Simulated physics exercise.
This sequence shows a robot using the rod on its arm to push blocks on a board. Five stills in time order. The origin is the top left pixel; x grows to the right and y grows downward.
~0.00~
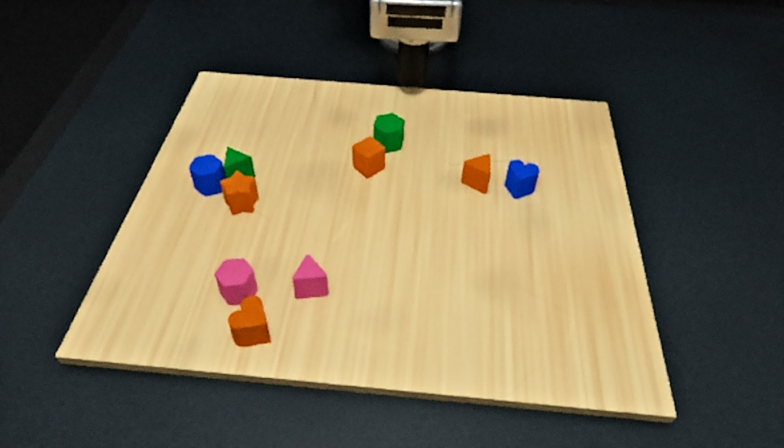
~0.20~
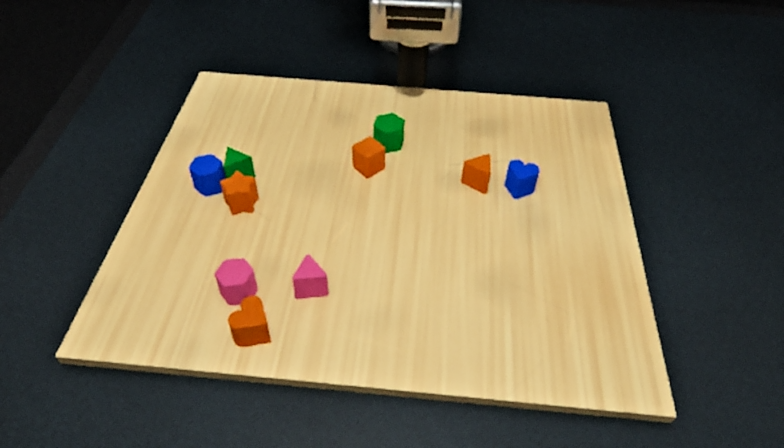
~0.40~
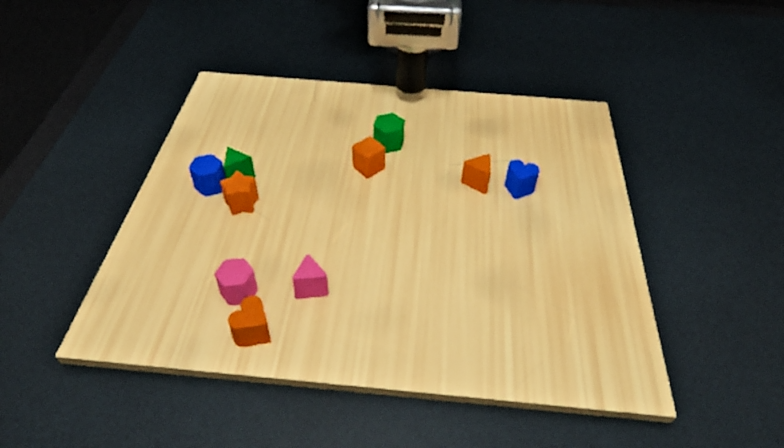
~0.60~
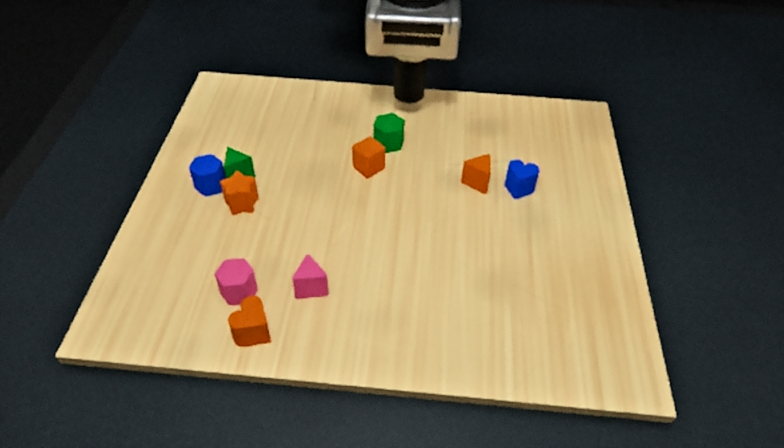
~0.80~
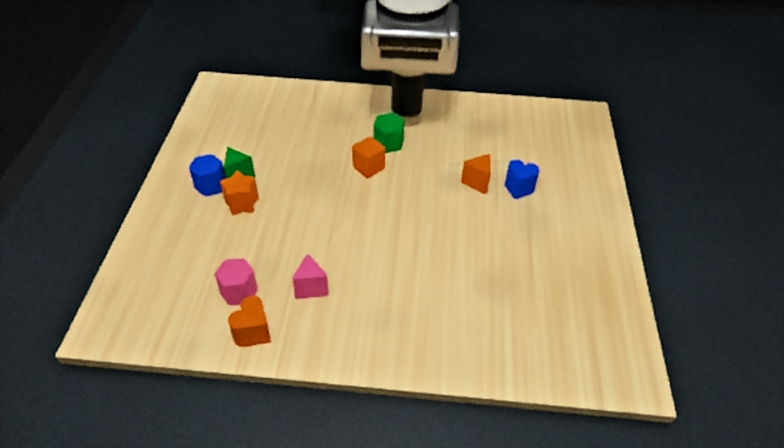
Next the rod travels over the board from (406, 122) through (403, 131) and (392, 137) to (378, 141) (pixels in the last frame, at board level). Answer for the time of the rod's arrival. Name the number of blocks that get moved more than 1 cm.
Moved: 2.
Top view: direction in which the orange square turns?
Counter-clockwise, from overhead.
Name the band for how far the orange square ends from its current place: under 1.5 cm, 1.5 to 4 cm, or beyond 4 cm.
The 1.5 to 4 cm band.
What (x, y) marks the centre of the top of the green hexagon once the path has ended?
Final place: (365, 139).
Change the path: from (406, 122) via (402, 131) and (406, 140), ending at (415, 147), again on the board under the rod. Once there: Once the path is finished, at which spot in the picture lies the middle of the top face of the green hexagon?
The centre of its top will be at (384, 133).
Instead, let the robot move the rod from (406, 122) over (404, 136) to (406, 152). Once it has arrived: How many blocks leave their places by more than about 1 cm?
The number of blocks that move over 1 cm is two.
On the path given first. Halfway along, rod at (399, 121); green hexagon at (382, 130).
At the end, rod at (379, 127); orange square at (361, 157), turned 30° anticlockwise; green hexagon at (365, 139), turned 20° anticlockwise.
